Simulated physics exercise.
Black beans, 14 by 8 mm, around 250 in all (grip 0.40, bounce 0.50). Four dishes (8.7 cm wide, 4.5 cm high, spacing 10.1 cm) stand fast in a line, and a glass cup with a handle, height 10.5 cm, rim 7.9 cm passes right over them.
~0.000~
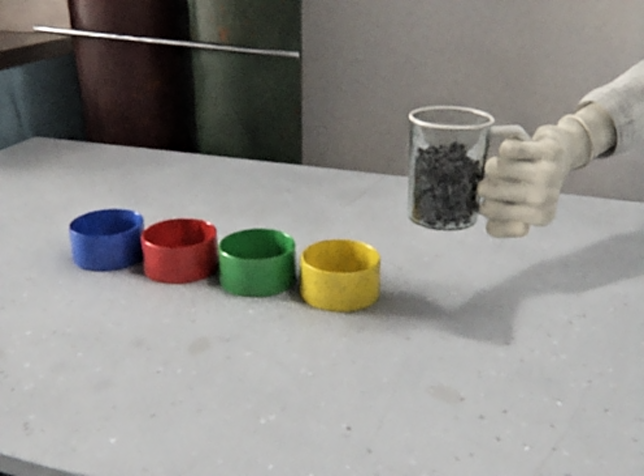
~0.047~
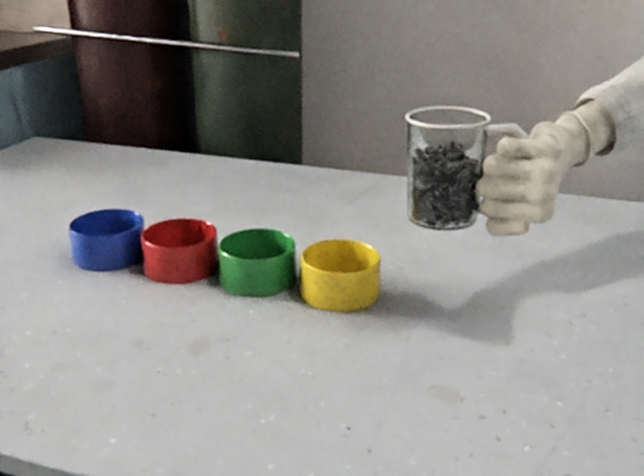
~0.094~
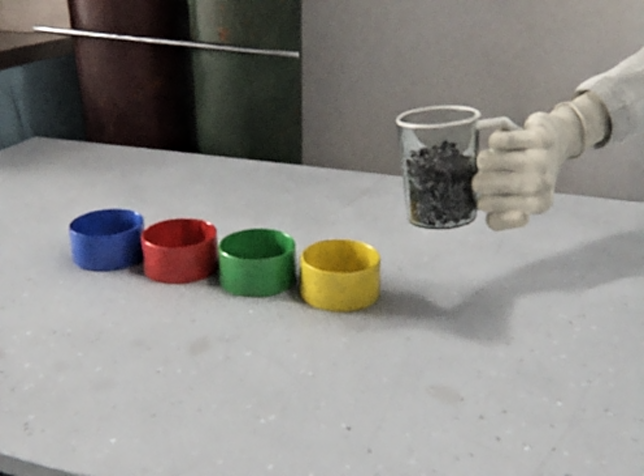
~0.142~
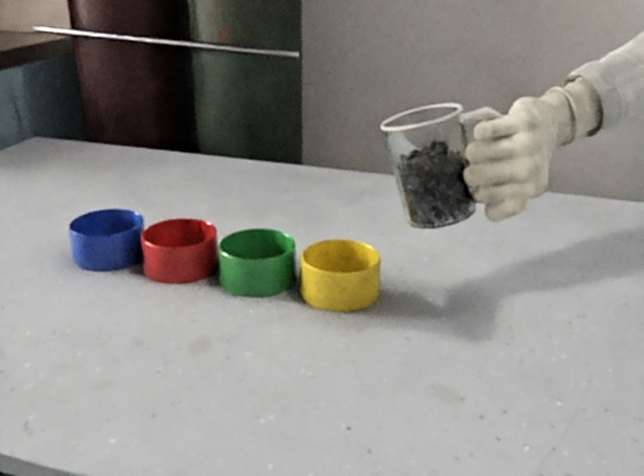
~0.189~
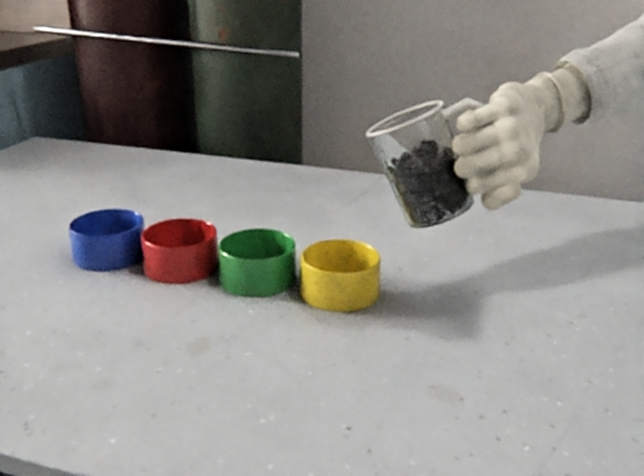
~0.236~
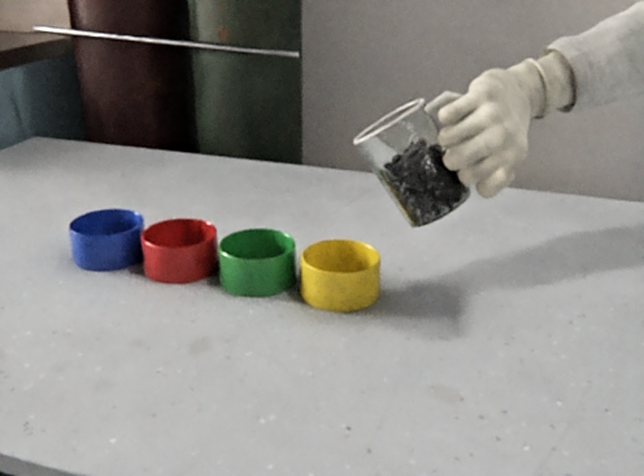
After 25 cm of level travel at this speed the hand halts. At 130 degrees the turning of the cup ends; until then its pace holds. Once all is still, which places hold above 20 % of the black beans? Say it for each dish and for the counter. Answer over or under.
Red under, blue under, green over, yellow under, counter under.
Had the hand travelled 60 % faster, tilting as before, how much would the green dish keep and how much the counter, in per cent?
Then: Green 10, counter 20.
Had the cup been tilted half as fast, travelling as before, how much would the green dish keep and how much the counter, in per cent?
In that case green 0; counter 0.
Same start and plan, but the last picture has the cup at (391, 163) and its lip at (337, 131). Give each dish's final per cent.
Red 90, blue 0, green 0, yellow 0.
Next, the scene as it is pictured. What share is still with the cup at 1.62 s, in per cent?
About 0 per cent.
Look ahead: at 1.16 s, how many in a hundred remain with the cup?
Roughly 0 per cent.
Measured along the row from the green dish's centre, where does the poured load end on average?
Some 1 cm to the left.
After 0.79 s, tilt 130 degrees; cup holds 55 %, green 35 %.
After 1.16 s, tilt 130 degrees; cup holds 0 %, green 85 %.
Then, at 1.62 s, tilt 130 degrees; cup holds 0 %, green 85 %.
By 2.1 s all is still; red 0 %, blue 0 %, green 85 %, yellow 0 %, counter 10 %.
